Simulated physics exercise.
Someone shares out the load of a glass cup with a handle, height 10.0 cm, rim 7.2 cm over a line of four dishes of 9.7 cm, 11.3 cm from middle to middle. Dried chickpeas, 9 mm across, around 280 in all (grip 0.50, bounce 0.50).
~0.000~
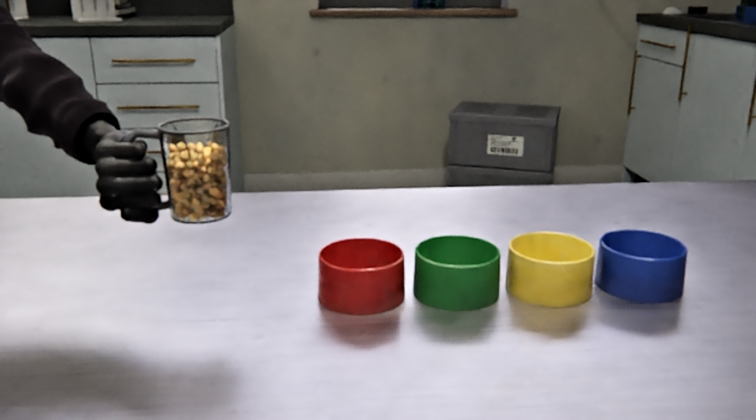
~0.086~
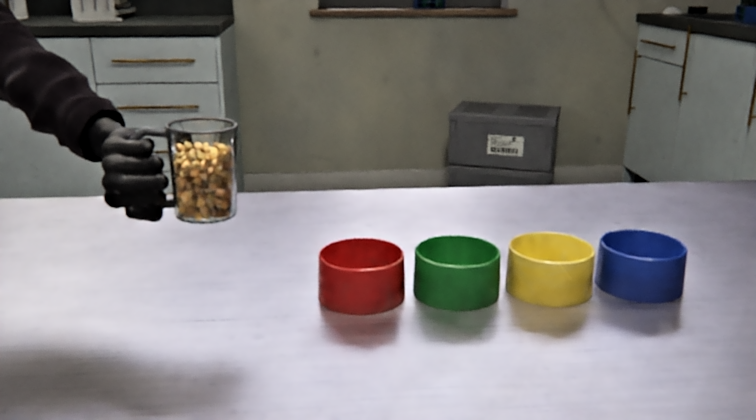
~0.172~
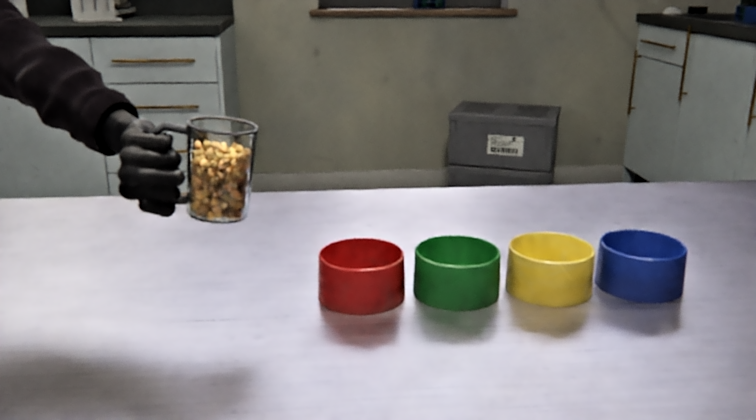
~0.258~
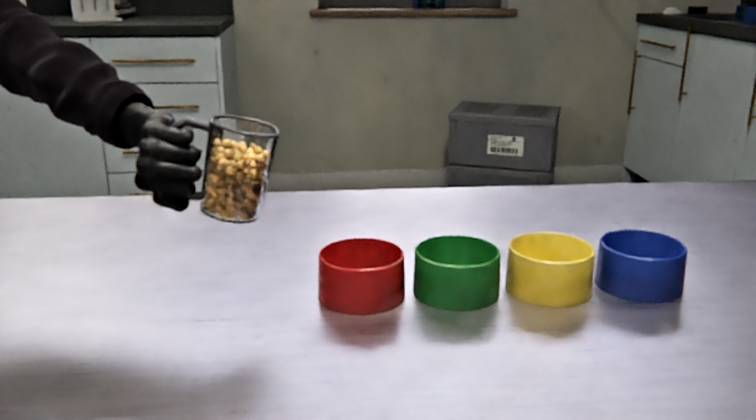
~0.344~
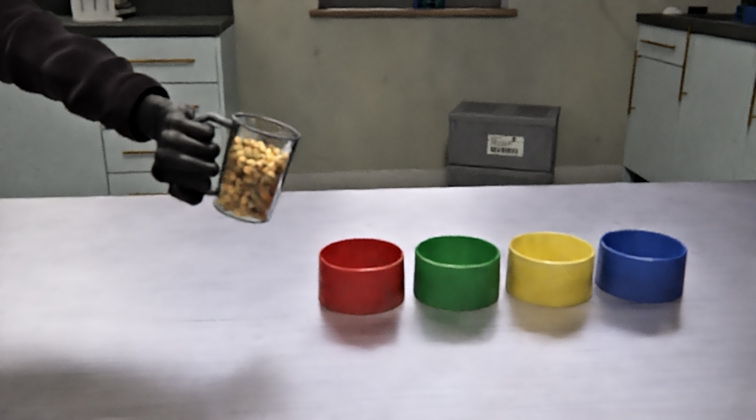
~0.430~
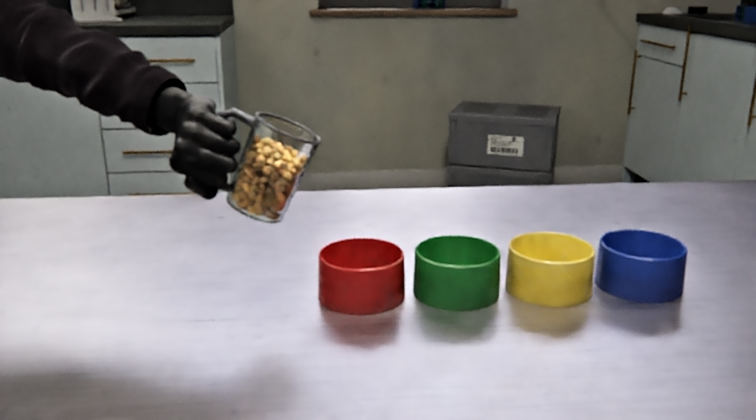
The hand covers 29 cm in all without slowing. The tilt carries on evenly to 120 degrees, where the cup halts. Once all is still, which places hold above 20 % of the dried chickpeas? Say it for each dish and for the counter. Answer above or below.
Red below, blue below, green below, yellow above, counter above.
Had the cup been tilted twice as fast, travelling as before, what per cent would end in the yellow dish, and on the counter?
Yellow 10; counter 20.
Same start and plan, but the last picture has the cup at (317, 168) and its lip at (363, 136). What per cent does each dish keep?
Red 0; blue 0; green 10; yellow 50.
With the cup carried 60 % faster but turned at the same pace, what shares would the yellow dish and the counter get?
Yellow 40; counter 50.
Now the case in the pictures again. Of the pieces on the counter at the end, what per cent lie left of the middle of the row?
Roughly 50 per cent.
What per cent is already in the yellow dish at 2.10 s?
Near 35 per cent so far.
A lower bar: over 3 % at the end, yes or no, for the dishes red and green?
Red no; green yes.
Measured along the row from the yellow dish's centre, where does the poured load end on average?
Some 3 cm to the left.
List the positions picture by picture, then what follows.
In the first frame, cup at (198, 170), tilt 0 degrees, lip at (228, 125), moved 0.0 cm; middle of the pieces at (200, 182); red dish at (361, 254); green dish at (458, 250); yellow dish at (551, 247); blue dish at (643, 244).
In the second frame, cup at (204, 170), tilt 2 degrees, lip at (236, 126), moved 0.7 cm; middle of the pieces at (206, 182).
In the third frame, cup at (220, 170), tilt 7 degrees, lip at (257, 129), moved 2.4 cm; middle of the pieces at (221, 182).
In the fourth frame, cup at (237, 169), tilt 13 degrees, lip at (278, 133), moved 4.2 cm; middle of the pieces at (237, 181).
In the fifth frame, cup at (254, 169), tilt 19 degrees, lip at (299, 136), moved 6.1 cm; middle of the pieces at (252, 181).
In the sixth frame, cup at (271, 169), tilt 24 degrees, lip at (319, 141), moved 7.9 cm; middle of the pieces at (268, 180); red dish at (361, 254); green dish at (458, 250); yellow dish at (551, 247); blue dish at (643, 244). Its pace works out near 65 degrees a second; the hand travels 21 cm a second.
Then, at 1.11 s, tilt 69 degrees; cup holds 100 %.
After 1.57 s, tilt 99 degrees; cup holds 95 %, yellow 5 %.
Then, at 2.10 s, tilt 120 degrees; cup holds 15 %, green 10 %, yellow 35 %.
At rest (3.0 s), red 0 %, blue 0 %, green 5 %, yellow 45 %, counter 45 %.
